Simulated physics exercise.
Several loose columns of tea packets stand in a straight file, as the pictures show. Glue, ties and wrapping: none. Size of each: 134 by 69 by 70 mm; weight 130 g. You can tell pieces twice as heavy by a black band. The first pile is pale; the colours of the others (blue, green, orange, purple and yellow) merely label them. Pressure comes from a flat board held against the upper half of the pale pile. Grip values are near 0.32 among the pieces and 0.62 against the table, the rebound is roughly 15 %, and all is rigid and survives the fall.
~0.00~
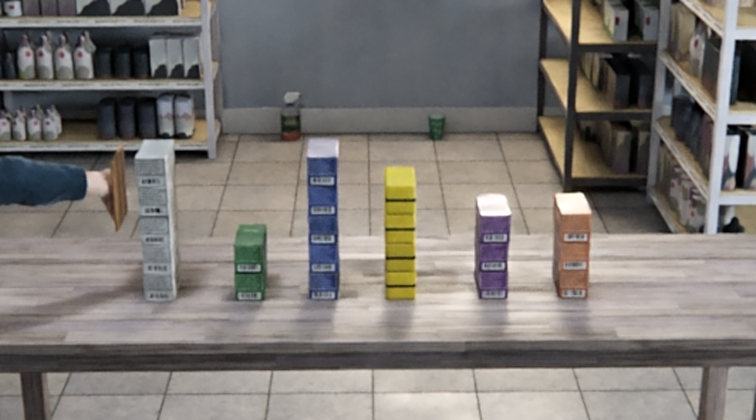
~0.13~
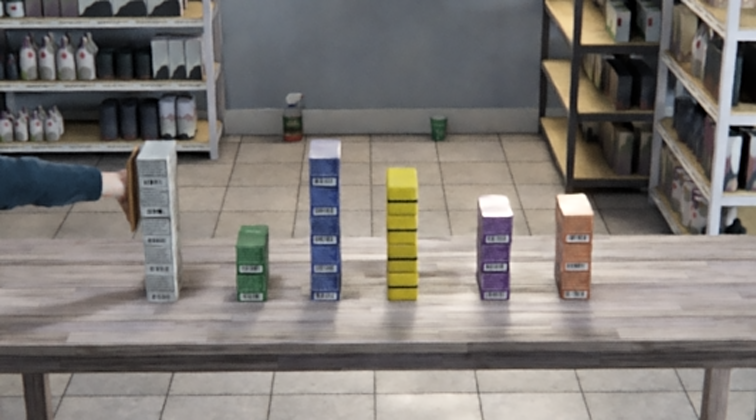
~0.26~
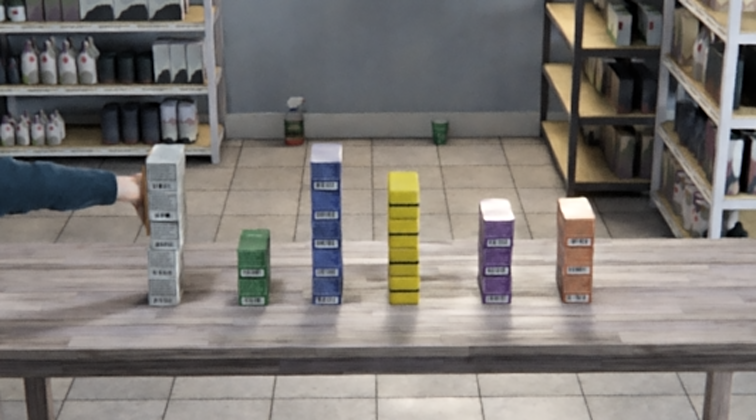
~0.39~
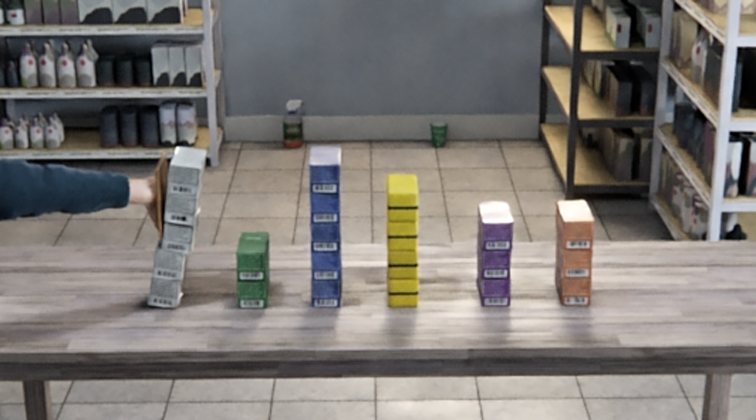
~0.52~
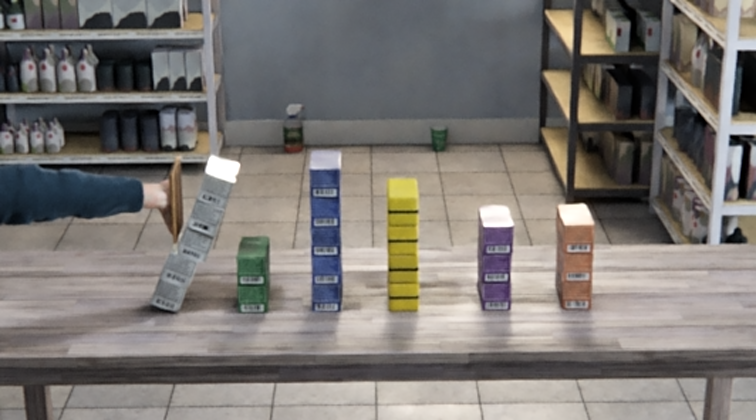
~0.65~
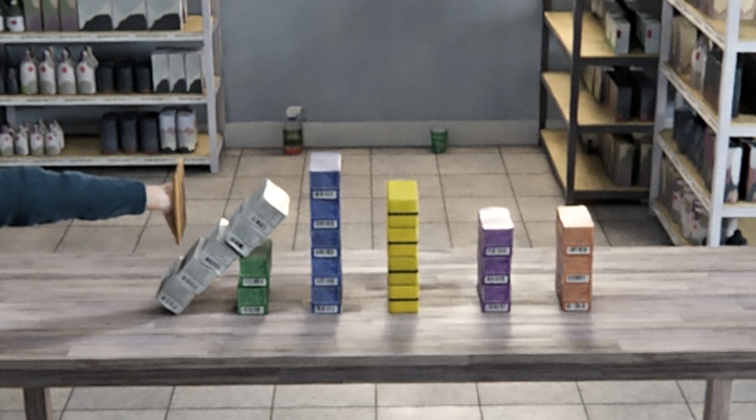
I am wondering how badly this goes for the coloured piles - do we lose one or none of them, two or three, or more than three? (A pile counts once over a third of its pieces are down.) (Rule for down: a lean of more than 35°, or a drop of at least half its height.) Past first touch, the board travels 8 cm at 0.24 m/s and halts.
Count of downed piles: One or less.
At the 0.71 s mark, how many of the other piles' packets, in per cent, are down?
0 per cent.
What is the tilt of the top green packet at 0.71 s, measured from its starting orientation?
Roughly 0 degrees.
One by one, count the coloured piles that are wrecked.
0.
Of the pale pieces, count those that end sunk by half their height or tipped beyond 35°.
Tally of pale pieces: 5.
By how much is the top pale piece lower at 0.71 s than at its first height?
Roughly 12 cm.
After 0.71 s, 5 of the pale pile down; none of the 17 other packets down, 2 disturbed; top green packet shifted 18 mm.
After 0.82 s, 5 of the pale pile down; none of the 17 other packets down, 6 disturbed; top green packet leaning 3°; top blue packet shifted 15 mm.
At rest (1.6 s), 5 of the pale pile down; none of the 17 other packets down, 3 disturbed; top green packet shifted 31 mm; top blue packet unmoved. No coloured pile is wrecked. As the last picture would show them, middles, top green packet near (267, 262), top blue packet near (324, 176).
